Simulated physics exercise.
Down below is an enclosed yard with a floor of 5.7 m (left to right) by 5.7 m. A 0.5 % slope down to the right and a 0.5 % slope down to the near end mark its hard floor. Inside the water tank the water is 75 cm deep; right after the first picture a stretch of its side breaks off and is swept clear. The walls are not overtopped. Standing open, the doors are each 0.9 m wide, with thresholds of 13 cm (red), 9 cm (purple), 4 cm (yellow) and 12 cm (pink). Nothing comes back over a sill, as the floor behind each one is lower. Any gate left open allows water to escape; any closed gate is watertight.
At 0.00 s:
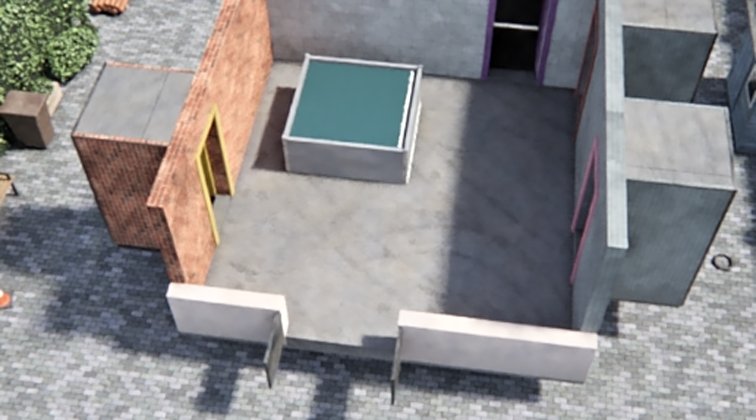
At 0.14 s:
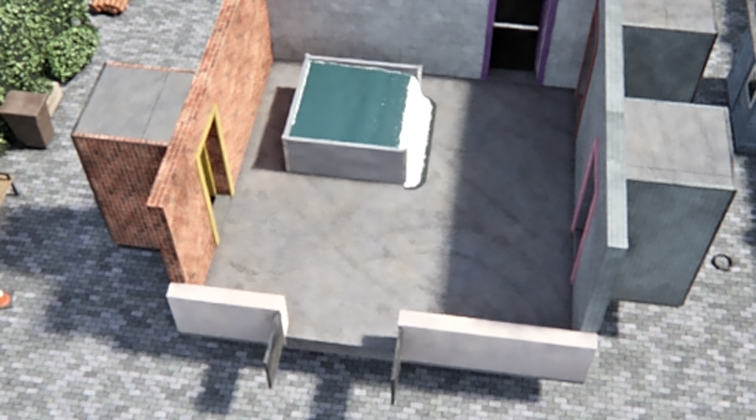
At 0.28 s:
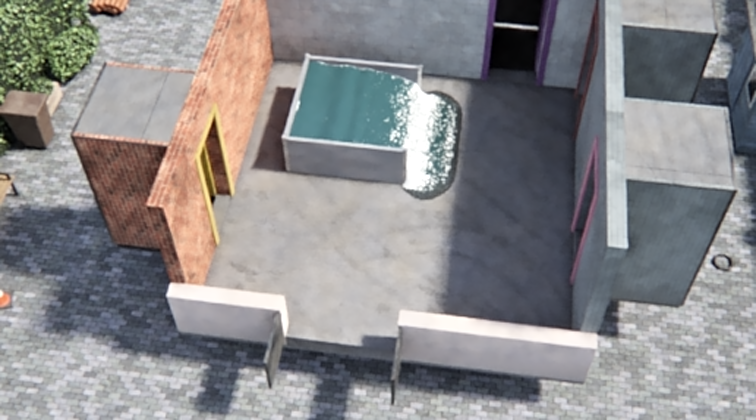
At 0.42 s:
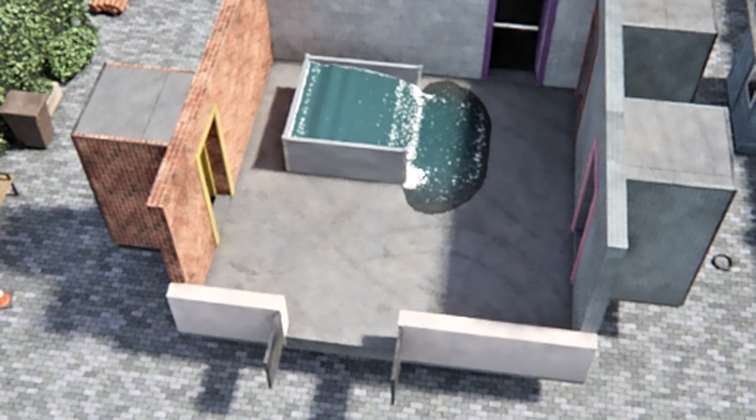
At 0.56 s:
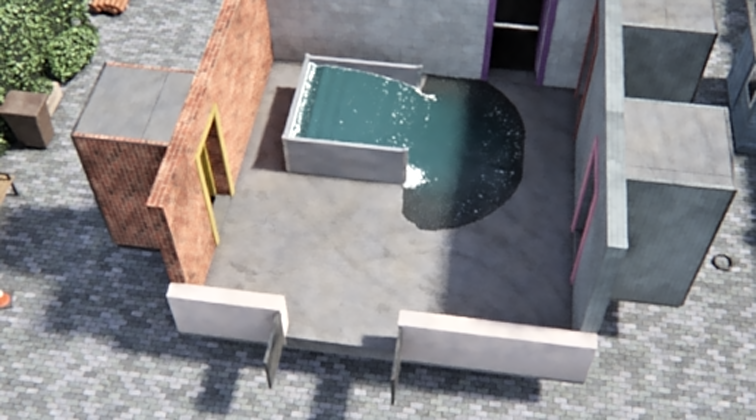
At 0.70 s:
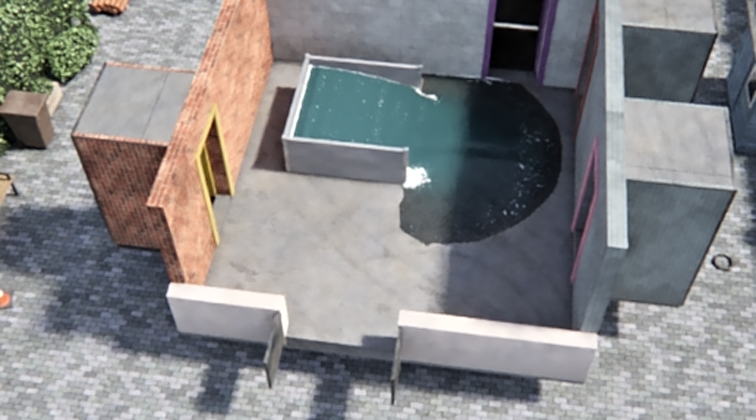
In a walled yard with open doorways, a water tank stood full and still until its right side gave way, and water poured out, spreading in a wide, dark, rounded pool across the grey floor.
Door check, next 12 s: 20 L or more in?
Result: At the red door I expect the water to rise above the limit; at the purple door I expect the water to rise above the limit; at the yellow door I expect the water to rise above the limit; at the pink door I expect the water to rise above the limit.
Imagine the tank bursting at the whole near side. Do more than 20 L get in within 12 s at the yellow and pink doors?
Compared with the limit, yellow is higher and pink is lower.
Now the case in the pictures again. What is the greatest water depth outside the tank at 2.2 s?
Some 42 cm deep.
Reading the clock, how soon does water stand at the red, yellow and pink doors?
The red door is reached at 0.8 s, yellow at 5.0 s, pink at 1.1 s.
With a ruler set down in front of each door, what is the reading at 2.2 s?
You'd see red at 41 cm, purple at 14 cm, yellow at 0 cm and pink at 22 cm.
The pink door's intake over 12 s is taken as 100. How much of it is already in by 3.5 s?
Roughly 90 percent is in by then.
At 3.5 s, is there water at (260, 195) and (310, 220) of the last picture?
I'd say spared, then spared.
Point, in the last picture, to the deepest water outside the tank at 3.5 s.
Roughly (564, 357).
After 1.4 s water covers 40 % of the floor and is deepest (42 cm) near (569, 164); red door 35 cm at the sill, 37 L in, purple door 16 cm at the sill, 1 L in, yellow door not reached, pink door 18 cm at the sill, 0 L in.
After 2.2 s water covers 45 % of the floor and is deepest (42 cm) near (570, 111); red door 41 cm at the sill, 164 L in, purple door 14 cm at the sill, 16 L in, yellow door not reached, pink door 22 cm at the sill, 19 L in.
After 3.5 s water covers 50 % of the floor and is deepest (30 cm) near (564, 357); red door 22 cm at the sill, 301 L in, purple door 20 cm at the sill, 87 L in, yellow door not reached, pink door 14 cm at the sill, 44 L in.
After 7.0 s water covers 95 % of the floor and is deepest (14 cm) near (197, 311); red door 8 cm at the sill, 322 L in, purple door 7 cm at the sill, 134 L in, yellow door 9 cm at the sill, 22 L in, pink door 12 cm at the sill, 48 L in.
After 12.0 s water covers 100 % of the floor and is deepest (10 cm) near (252, 130); red door 5 cm at the sill, 322 L in, purple door 2 cm at the sill, 134 L in, yellow door 8 cm at the sill, 74 L in, pink door 7 cm at the sill, 48 L in.
